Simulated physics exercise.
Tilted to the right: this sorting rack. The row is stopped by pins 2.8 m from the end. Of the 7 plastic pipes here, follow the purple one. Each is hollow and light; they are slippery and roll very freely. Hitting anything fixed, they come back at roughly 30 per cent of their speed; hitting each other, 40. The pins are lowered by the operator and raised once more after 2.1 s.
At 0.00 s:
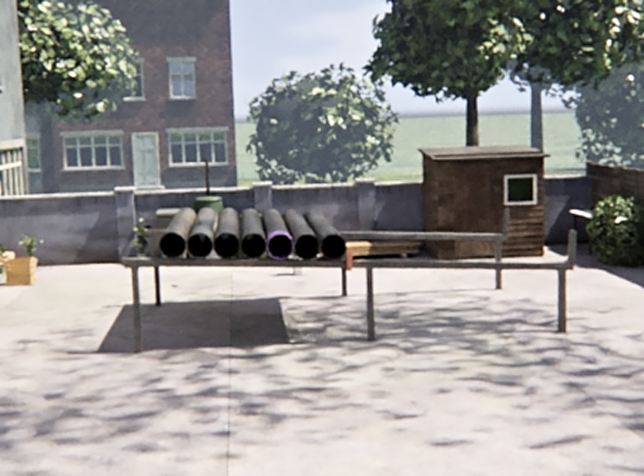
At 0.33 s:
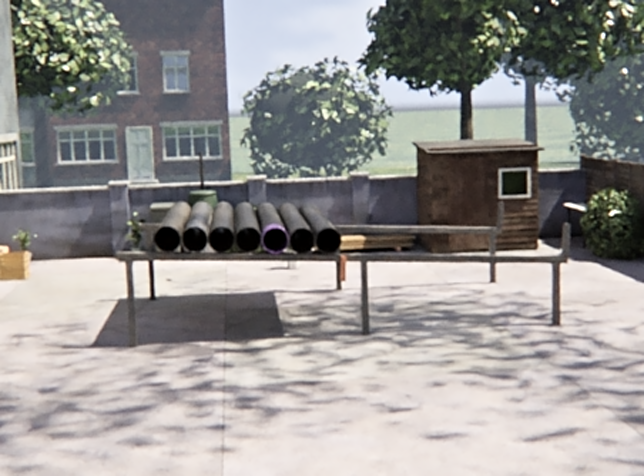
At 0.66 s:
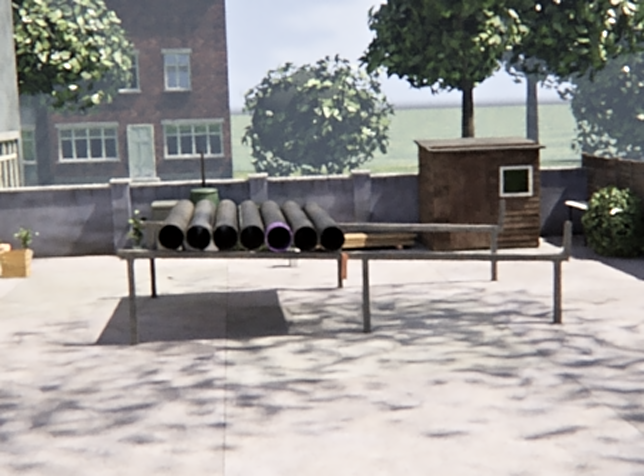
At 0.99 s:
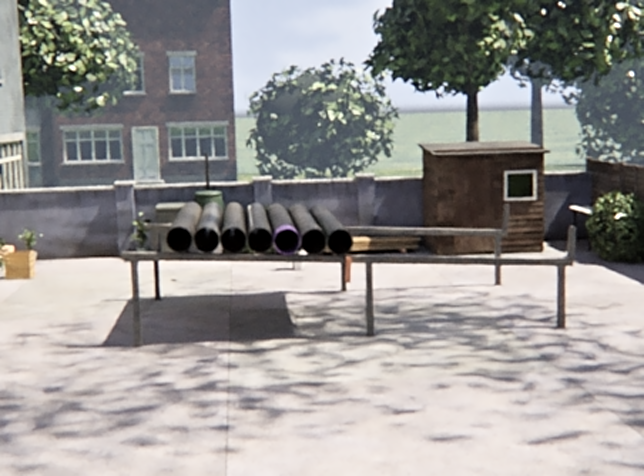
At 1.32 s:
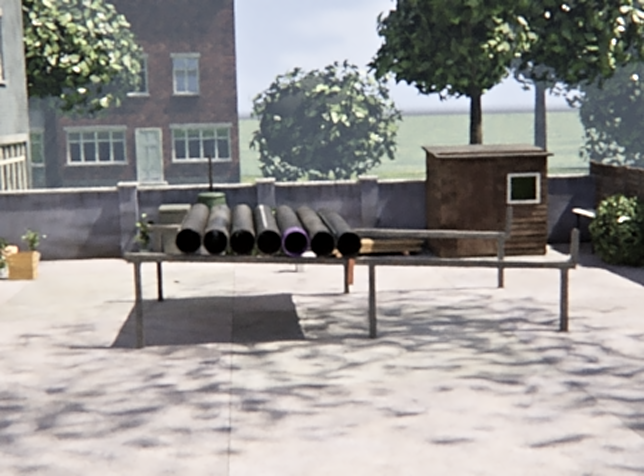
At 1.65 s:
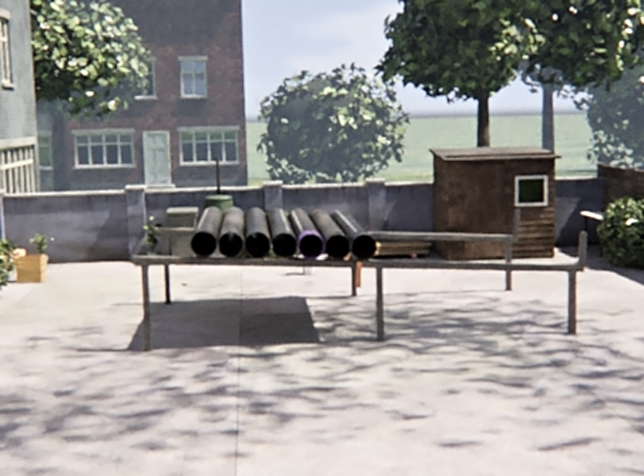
A long metal rack stood in a sunny paved yard with a row of seven dark pipes on it, one of them purple-edged, and the pipes rolled slowly a short way to the right together.
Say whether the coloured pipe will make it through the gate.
Looking at it, I'd say the purple pipe is caught.
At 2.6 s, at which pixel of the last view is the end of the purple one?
I'd point to somewhere near (342, 247).
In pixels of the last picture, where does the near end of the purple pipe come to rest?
Near pixel (344, 247).
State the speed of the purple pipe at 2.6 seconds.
Close to 0.4 m/s then.
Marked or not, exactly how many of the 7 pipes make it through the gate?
Tally at the end: 2.
Then, 2.6 s in, purple is on the rails, 20 cm above the pins, rolling right; 2 below the pins.
Then, 3.9 s in, still the same for purple; 2 below the pins.
In the end (5.3 s), purple is on the rails, 20 cm above the pins; 2 below the pins.
